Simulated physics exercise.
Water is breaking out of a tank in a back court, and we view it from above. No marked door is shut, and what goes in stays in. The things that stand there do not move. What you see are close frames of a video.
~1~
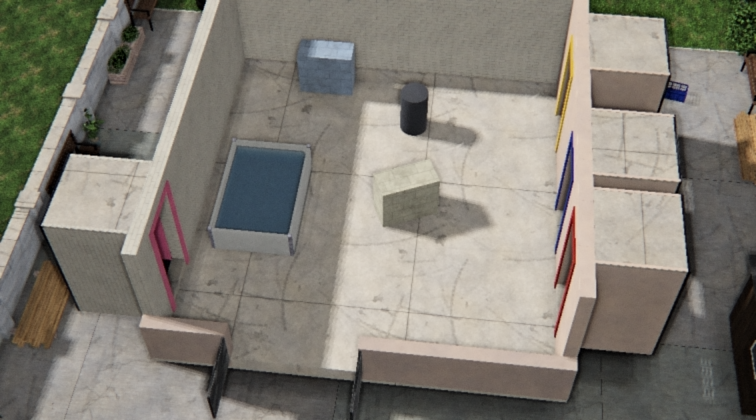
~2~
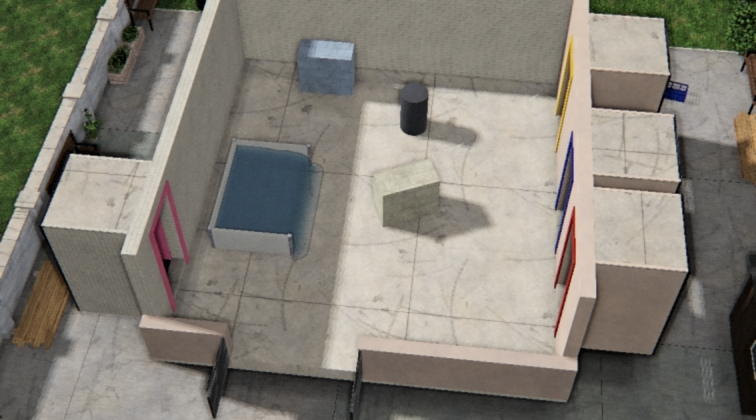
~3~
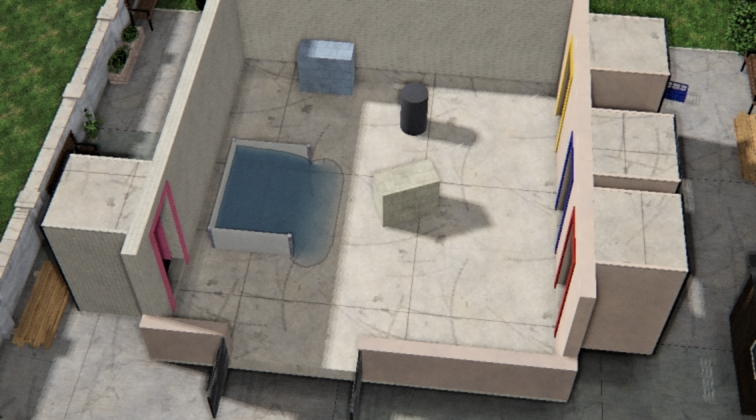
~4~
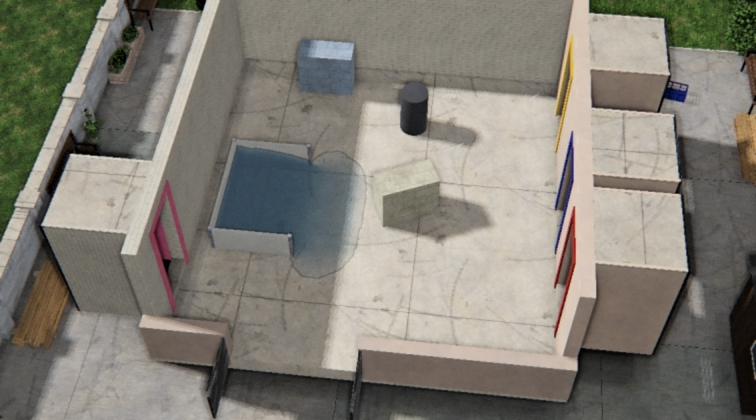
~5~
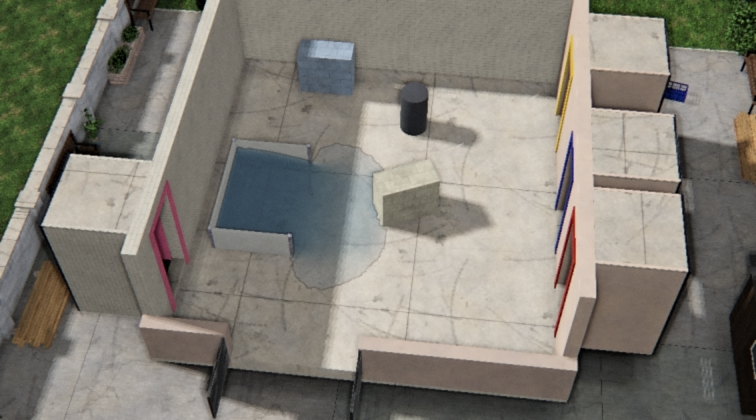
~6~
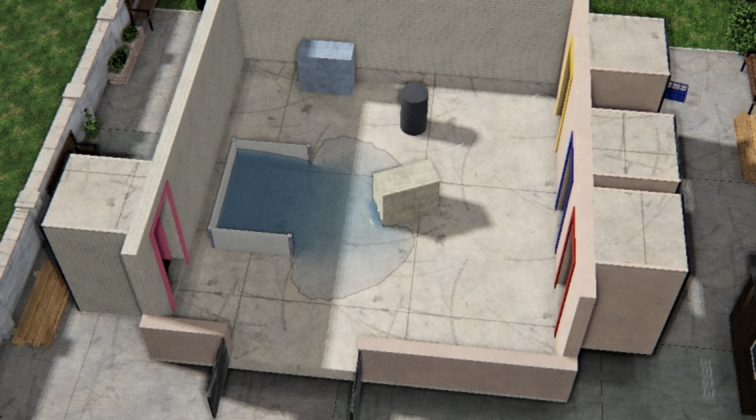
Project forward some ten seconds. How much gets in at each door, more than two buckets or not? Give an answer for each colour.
At the end, blue door: More than two buckets; red door: No more than two buckets; pink door: No more than two buckets; yellow door: More than two buckets.
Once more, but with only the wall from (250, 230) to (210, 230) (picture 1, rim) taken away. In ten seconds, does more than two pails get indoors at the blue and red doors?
So here's how it goes: Blue stays within bounds, while red stays within bounds.
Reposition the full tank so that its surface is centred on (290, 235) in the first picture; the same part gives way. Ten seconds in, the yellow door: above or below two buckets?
Yellow door: Falls short.
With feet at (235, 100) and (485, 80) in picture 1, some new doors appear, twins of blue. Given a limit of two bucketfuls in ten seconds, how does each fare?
Log: Door one misses the mark; door two misses the mark.
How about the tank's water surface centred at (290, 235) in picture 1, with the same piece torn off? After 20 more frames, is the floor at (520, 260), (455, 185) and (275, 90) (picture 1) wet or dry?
In order: Submerged, untouched, untouched.
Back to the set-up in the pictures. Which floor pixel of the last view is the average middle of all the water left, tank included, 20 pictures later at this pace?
I'd mark it close to (427, 235).
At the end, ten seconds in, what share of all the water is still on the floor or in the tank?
Roughly 86 %.
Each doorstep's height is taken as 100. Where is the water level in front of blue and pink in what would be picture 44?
I'd put it at close to 210 and 0 per cent.
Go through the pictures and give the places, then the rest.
The first picture shows still water in the open tank at (261, 189).
In the second picture, water pours out at (300, 203) and has run to (298, 256).
In the third picture, water pours out at (300, 204) and has run to (307, 262).
In the fourth picture, the front is at (332, 268), out from the gap at (300, 204).
In the fifth picture, water pours out at (300, 204) and has run to (359, 270).
In the sixth picture, water pours out at (300, 204) and has run to (404, 253).
A moment on, water covers 25 % of the floor; the blue door not reached, the red door not reached, the pink door not reached, the yellow door not reached.
Next, water covers 45 % of the floor; the blue door not reached, the red door wet at the sill, nothing in, the pink door not reached, the yellow door not reached.
Then, water covers 55 % of the floor; the blue door wet at the sill, nothing in, the red door wet at the sill, nothing in, the pink door not reached, the yellow door over two buckets in.
Later, water covers 60 % of the floor; the blue door under two buckets in, the red door wet at the sill, nothing in, the pink door not reached, the yellow door over two buckets in.
In the end, water covers 75 % of the floor; the blue door over two buckets in, the red door wet at the sill, nothing in, the pink door not reached, the yellow door over two buckets in.
